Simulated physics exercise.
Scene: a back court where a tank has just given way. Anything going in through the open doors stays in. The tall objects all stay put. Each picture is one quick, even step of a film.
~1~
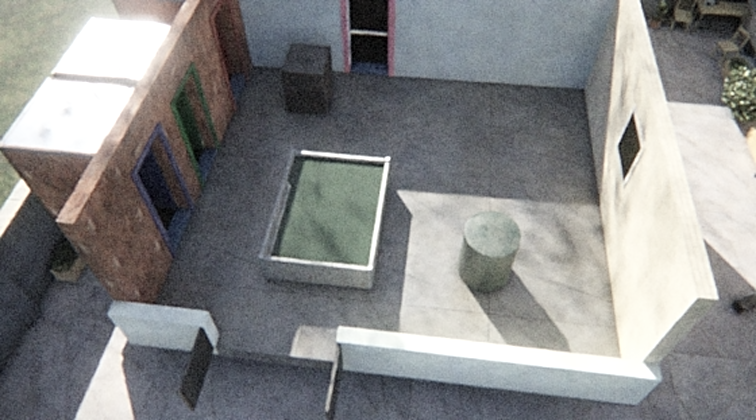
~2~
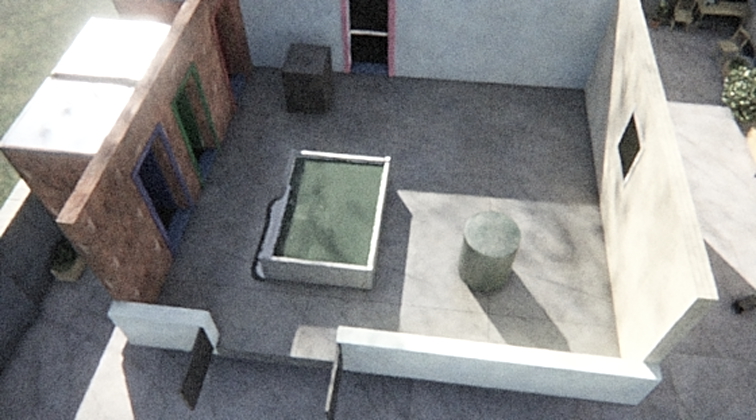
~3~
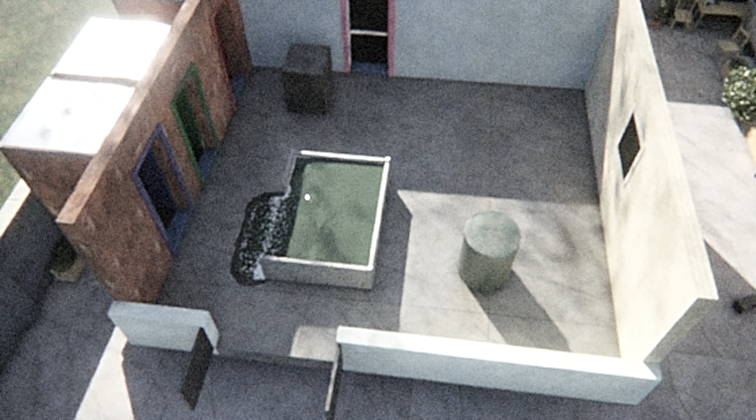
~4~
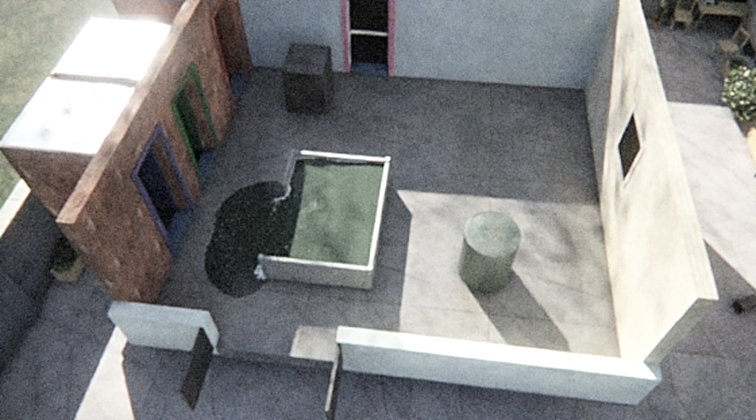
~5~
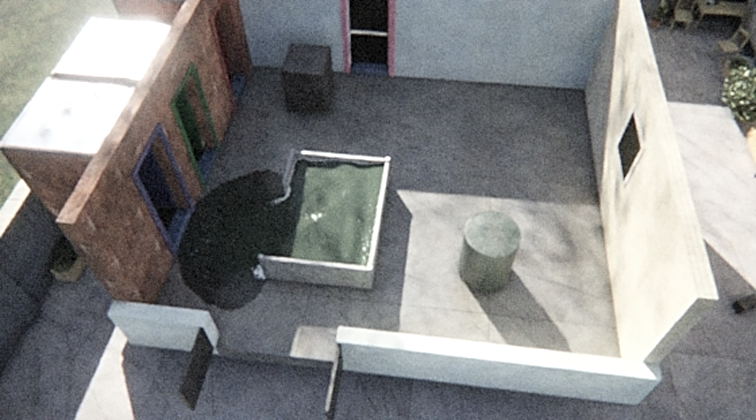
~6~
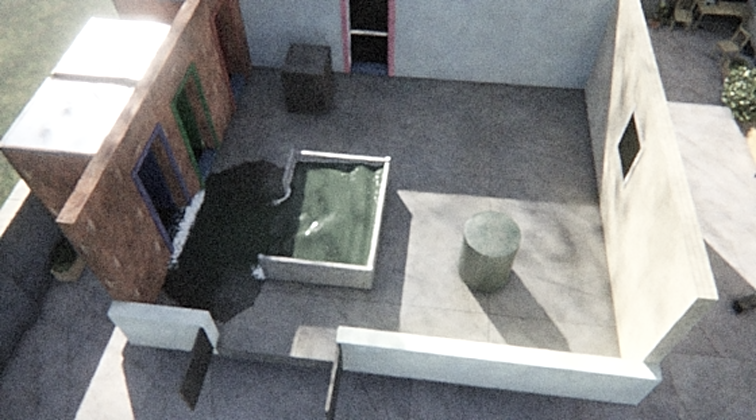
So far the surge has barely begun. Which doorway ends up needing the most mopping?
The blue doorway.
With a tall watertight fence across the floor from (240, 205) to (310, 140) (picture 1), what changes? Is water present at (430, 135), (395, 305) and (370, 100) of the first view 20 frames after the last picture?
First spot unreached, second soaked, third unreached.
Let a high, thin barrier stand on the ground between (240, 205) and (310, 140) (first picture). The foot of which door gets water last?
That would be the door marked pink.
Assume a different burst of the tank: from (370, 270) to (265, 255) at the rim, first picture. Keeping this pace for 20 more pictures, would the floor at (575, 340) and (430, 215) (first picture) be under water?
Well, the first point ends up swamped, and the second one ends up unwetted.
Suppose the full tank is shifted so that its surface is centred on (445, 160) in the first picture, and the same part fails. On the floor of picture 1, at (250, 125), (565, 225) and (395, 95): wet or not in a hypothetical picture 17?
In the order given: Wetted, not reached and not reached.
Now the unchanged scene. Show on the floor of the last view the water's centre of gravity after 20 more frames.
I'd say around (268, 228).
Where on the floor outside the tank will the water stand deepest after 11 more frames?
Somewhere around pixel (147, 325).
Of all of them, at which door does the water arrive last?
The pink one.
A moment on, water covers 15 % of the floor; pink door not reached, green door a trickle in, red door not reached, blue door a lot in.
Next, water covers 15 % of the floor; pink door not reached, green door a trickle in, red door wet at the sill, nothing in, blue door a lot in.
Then, water covers 35 % of the floor; pink door not reached, green door some in, red door wet at the sill, nothing in, blue door a lot in.
Later, water covers 50 % of the floor; pink door wet at the sill, nothing in, green door some in, red door wet at the sill, nothing in, blue door a lot in.
In the end, water covers 80 % of the floor; pink door wet at the sill, nothing in, green door some in, red door wet at the sill, nothing in, blue door a lot in; the blue door has let in the most.
